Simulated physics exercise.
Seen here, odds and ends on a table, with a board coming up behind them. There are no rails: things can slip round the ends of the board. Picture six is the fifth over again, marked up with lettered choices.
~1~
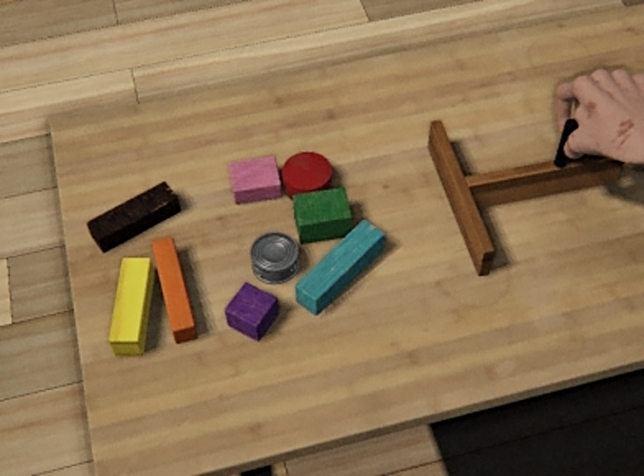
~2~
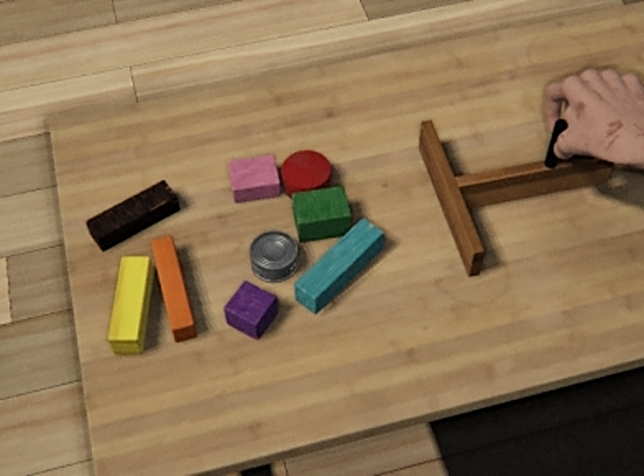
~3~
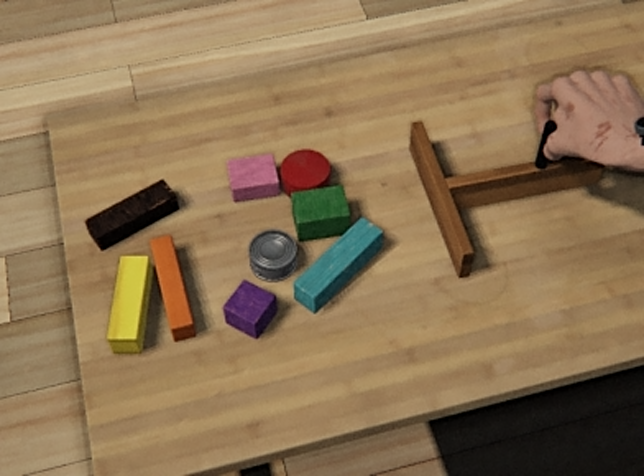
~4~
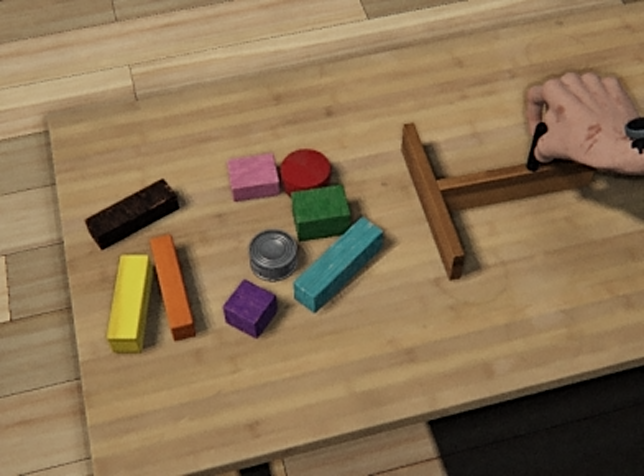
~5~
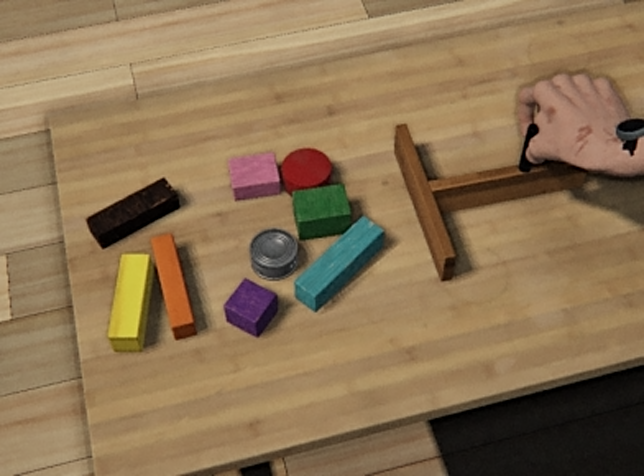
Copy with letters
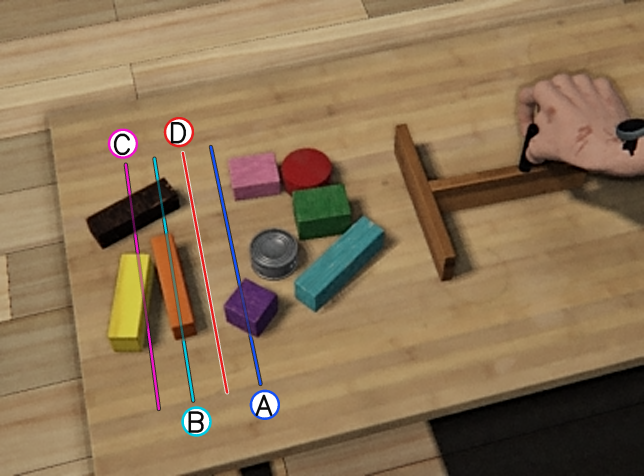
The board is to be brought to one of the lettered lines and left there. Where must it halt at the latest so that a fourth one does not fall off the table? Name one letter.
Up to line C.
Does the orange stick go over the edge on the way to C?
Yes.
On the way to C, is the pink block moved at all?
Yes.
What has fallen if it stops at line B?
The yellow stick goes over.
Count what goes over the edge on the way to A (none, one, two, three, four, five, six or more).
The count is none.
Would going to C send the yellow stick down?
Yes.
On the marked copy, A at (234, 255); B at (172, 269); C at (141, 276); D at (203, 262).
Following C. Soon after the start, board (325, 209); turquoise bar (298, 284); pink block (232, 178).
Later, board (221, 232); yellow stick (110, 309); black bar (113, 217).
In the end, board (139, 250); orange stick over the edge; yellow stick over the edge; two fallen.
As for the rest, A is within the limit but short; B is within the limit but short; D is within the limit but short.
